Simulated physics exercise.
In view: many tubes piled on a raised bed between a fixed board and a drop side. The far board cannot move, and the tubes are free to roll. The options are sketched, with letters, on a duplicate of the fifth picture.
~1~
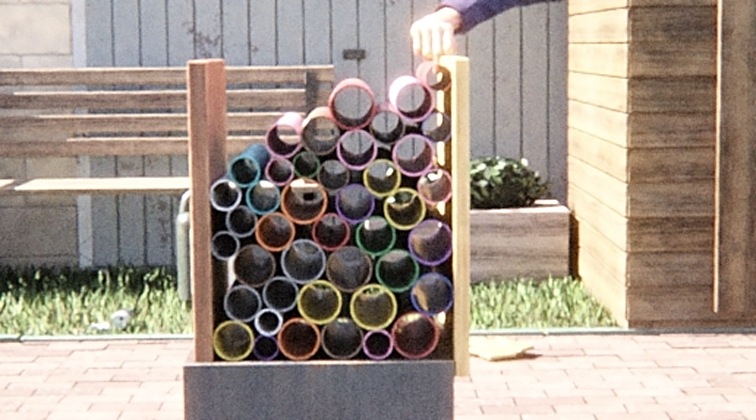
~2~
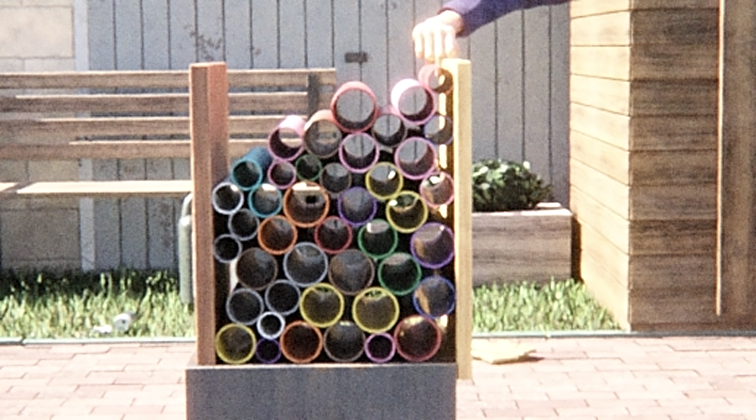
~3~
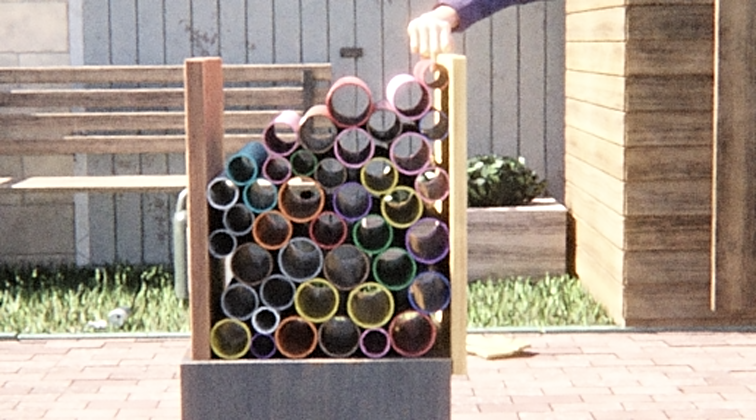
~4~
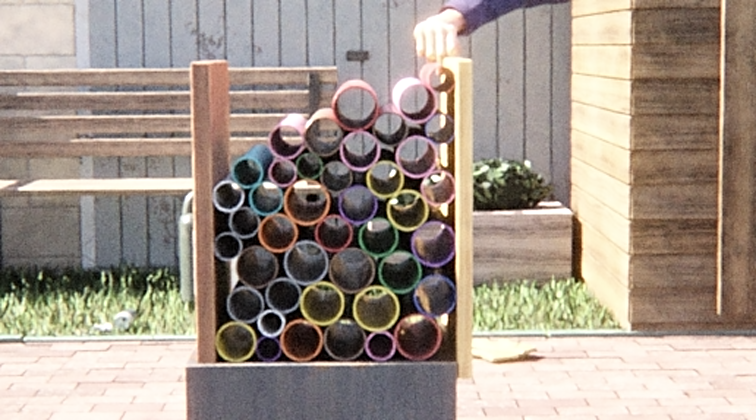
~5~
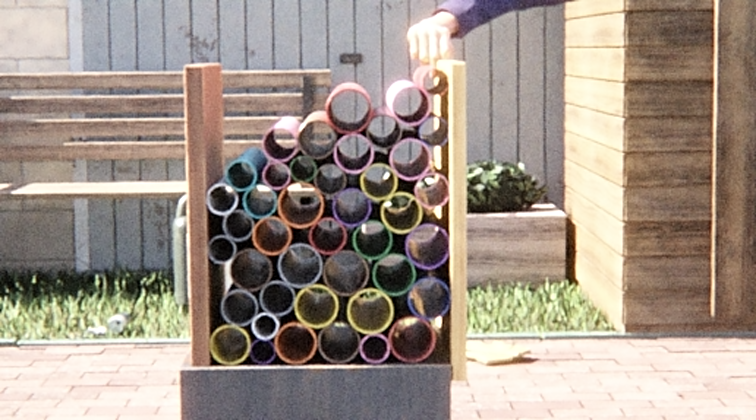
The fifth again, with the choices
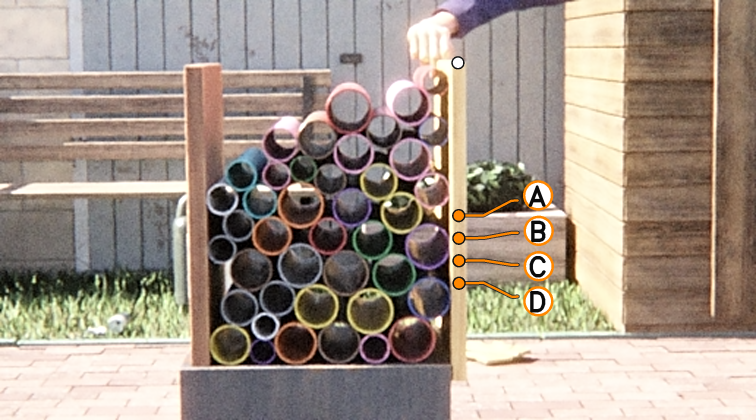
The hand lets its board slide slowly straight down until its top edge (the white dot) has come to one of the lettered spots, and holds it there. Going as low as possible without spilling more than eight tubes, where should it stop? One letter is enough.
Down to C.
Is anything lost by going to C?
Yes.
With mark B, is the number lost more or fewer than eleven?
It loses fewer than eleven.
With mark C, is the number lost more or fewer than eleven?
Fewer than eleven.
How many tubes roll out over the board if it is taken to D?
It comes to eleven.
On the marked copy, A at (459, 216); B at (459, 238); C at (459, 261); D at (459, 283); the white dot at (458, 63).
With C. Early on, top of the board (450, 145).
Further on, top of the board (450, 235).
At the end, top of the board (451, 260), seven out over the board.
As for the rest, A three out over the board; B about five out over the board; D more than eight out over the board.
